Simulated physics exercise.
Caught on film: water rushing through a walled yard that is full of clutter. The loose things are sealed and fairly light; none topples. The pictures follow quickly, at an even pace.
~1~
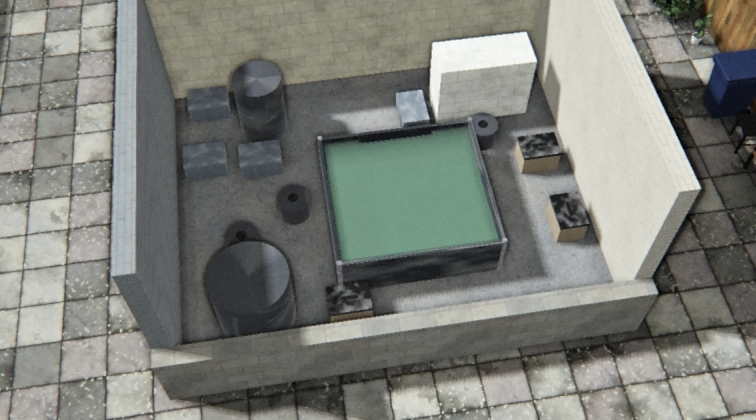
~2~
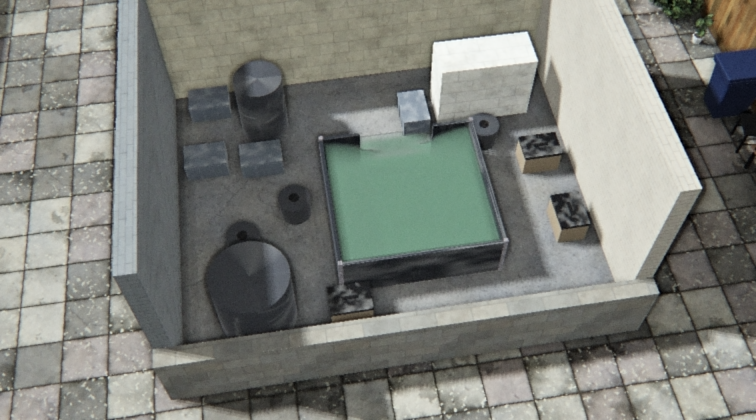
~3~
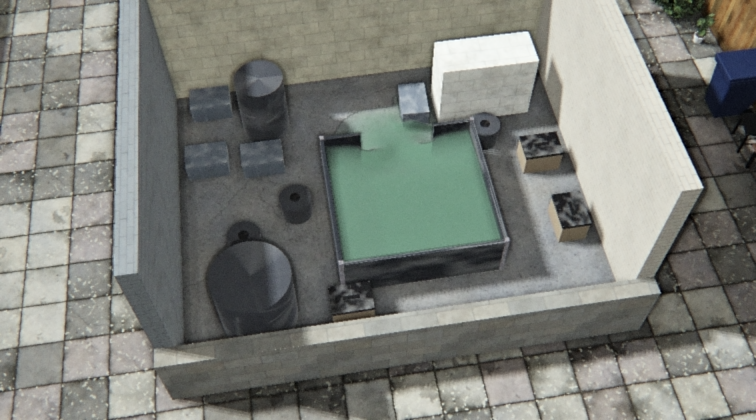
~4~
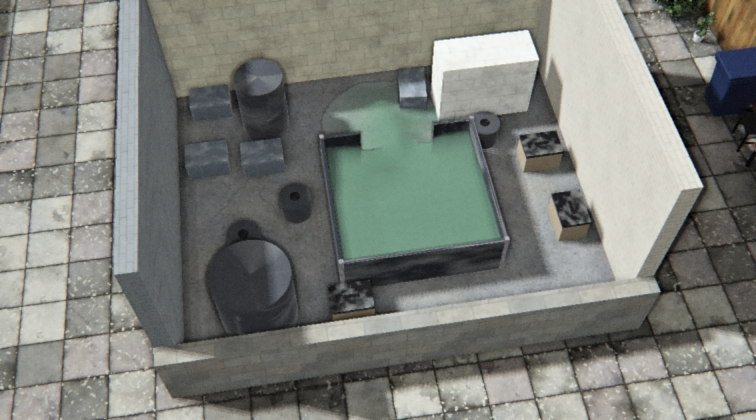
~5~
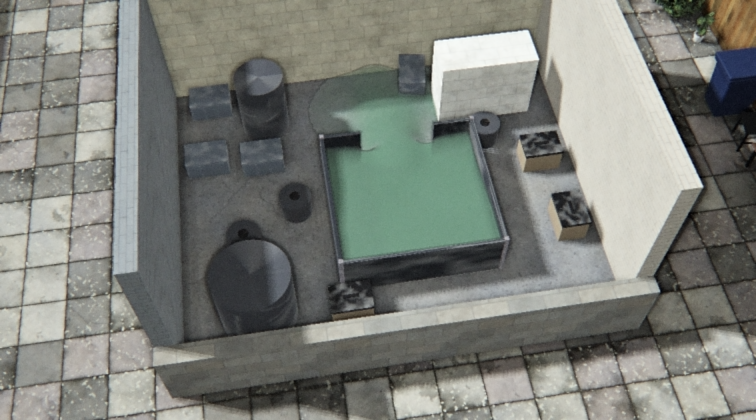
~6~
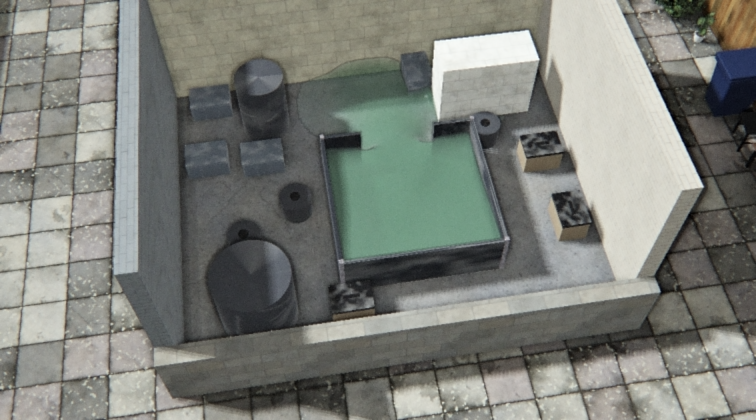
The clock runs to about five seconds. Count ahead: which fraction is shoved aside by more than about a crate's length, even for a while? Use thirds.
That comes to two thirds or more.
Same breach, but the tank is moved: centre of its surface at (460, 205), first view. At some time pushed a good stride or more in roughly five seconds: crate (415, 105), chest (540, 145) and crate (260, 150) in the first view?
One after the other: Moved that far, yes, that far or more.
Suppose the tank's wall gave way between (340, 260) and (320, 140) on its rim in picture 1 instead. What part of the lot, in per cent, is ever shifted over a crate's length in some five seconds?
Close to 70 %.
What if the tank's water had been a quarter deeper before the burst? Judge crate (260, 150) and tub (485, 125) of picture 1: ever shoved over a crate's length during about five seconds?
As listed: Shifted that much, never so far.
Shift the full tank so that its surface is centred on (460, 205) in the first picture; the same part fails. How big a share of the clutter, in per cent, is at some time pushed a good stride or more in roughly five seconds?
About 90 per cent.
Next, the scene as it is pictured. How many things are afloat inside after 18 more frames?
It comes to 4.
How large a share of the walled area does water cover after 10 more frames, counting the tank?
About 45 per cent.
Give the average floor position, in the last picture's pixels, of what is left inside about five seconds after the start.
Roughly at (379, 224).
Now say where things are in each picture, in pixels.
The first picture shows a crate at (413, 106), on the bottom; a chest at (570, 209), on the bottom; 0 of 10 have shifted.
The second picture shows a crate at (414, 106) rests on the ground; a chest at (571, 209), on the bottom; 0 of 10 have shifted.
The third picture shows a crate at (414, 98) rests on the ground, close to its start; a chest at (572, 209) rests on the ground; 1 of 10 have shifted.
The fourth picture shows a crate at (413, 82) rests on the ground, a stride from its start; a chest at (572, 208) rests on the ground; 1 of 10 have shifted.
The fifth picture shows a crate at (412, 68) rests on the ground, a stride from its start; a chest at (571, 208) rests on the ground; 1 of 10 have shifted.
The sixth picture shows a crate at (417, 66), on the bottom, a stride from its start; a chest at (572, 208), on the bottom; 1 of 10 have shifted.
A moment on, 1 of 10 are well off their spots; 1 afloat.
Next, 1 of 10 are well off their spots; 1 afloat.
Later, 4 of 10 are well off their spots; 4 afloat.
In the end, 7 of 10 are well off their spots, and 7 have been at some point; 7 afloat.
